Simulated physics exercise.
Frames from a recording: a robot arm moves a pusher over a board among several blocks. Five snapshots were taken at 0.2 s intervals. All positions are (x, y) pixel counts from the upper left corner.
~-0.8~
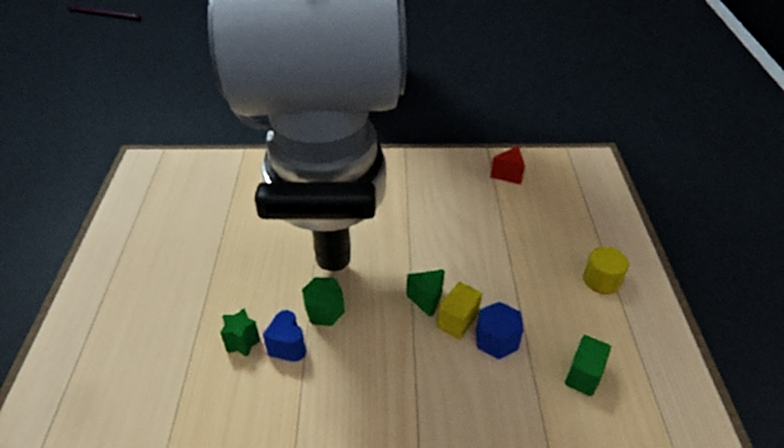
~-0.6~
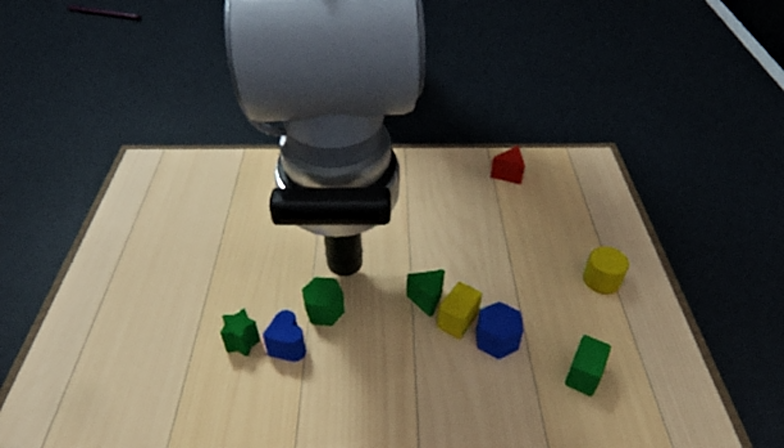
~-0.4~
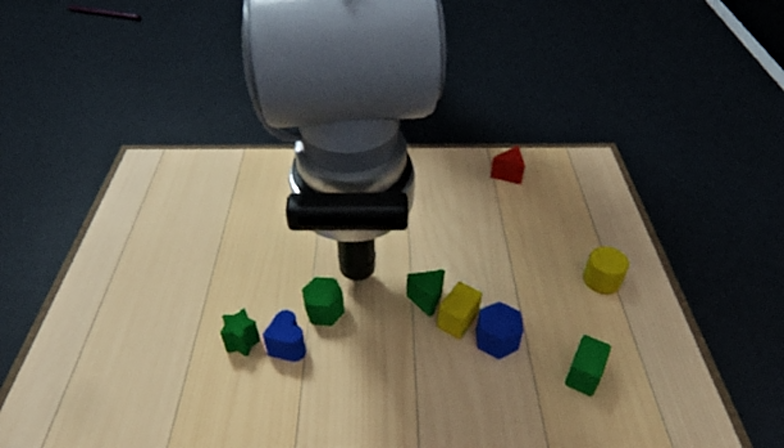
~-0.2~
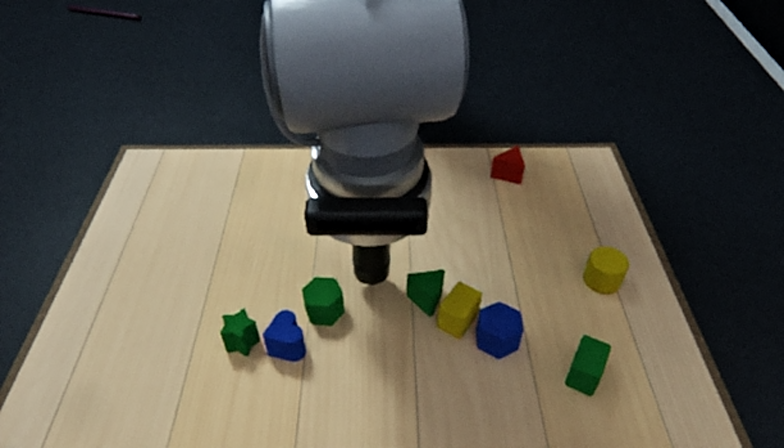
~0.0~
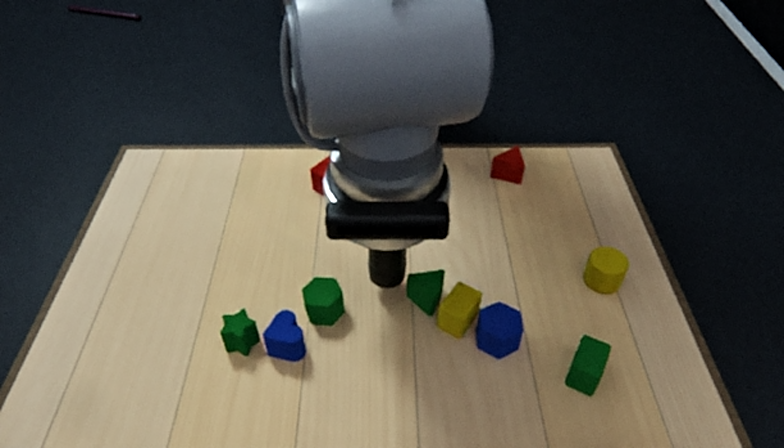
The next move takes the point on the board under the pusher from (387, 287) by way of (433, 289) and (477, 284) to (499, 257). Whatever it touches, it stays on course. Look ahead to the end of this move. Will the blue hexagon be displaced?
Yes - that is the case.
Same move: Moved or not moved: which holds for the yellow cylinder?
It sits in its place.
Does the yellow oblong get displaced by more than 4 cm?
It seems not.
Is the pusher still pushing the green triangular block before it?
No, I don't think so.
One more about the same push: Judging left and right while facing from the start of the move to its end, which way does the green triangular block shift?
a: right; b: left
a.
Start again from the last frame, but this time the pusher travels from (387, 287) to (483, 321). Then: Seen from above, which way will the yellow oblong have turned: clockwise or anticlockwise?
It turns clockwise.
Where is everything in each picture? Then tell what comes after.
Pusher's lower end (334, 259); green hexagon (322, 291); green triangular block (428, 280); yellow oblong (461, 299); blue hexagon (501, 320); yellow cylinder (610, 260), in the first picture.
Pusher (345, 264); blocks still, in the second picture.
Pusher (358, 268); blocks still, in the third picture.
Pusher (372, 272); blocks still, in the fourth picture.
Pusher (387, 275); green hexagon (322, 291); green triangular block (428, 280); yellow oblong (461, 299); blue hexagon (501, 320); yellow cylinder (610, 260), in the fifth picture.
The first path, step by step. One third of the way, pusher (436, 277); green triangular block (468, 290), turned 40° clockwise; yellow oblong (479, 312), turned 25° clockwise; blue hexagon (514, 331).
Two thirds of the way, pusher (480, 271); green triangular block (494, 287), turned 100° clockwise; yellow oblong (486, 315), turned 50° clockwise; blue hexagon (522, 342), turned 15° anticlockwise.
At the end, pusher (501, 245); green hexagon still; green triangular block (494, 287), turned 100° clockwise; yellow oblong (486, 315), turned 50° clockwise; blue hexagon (522, 342), turned 15° anticlockwise; yellow cylinder still.
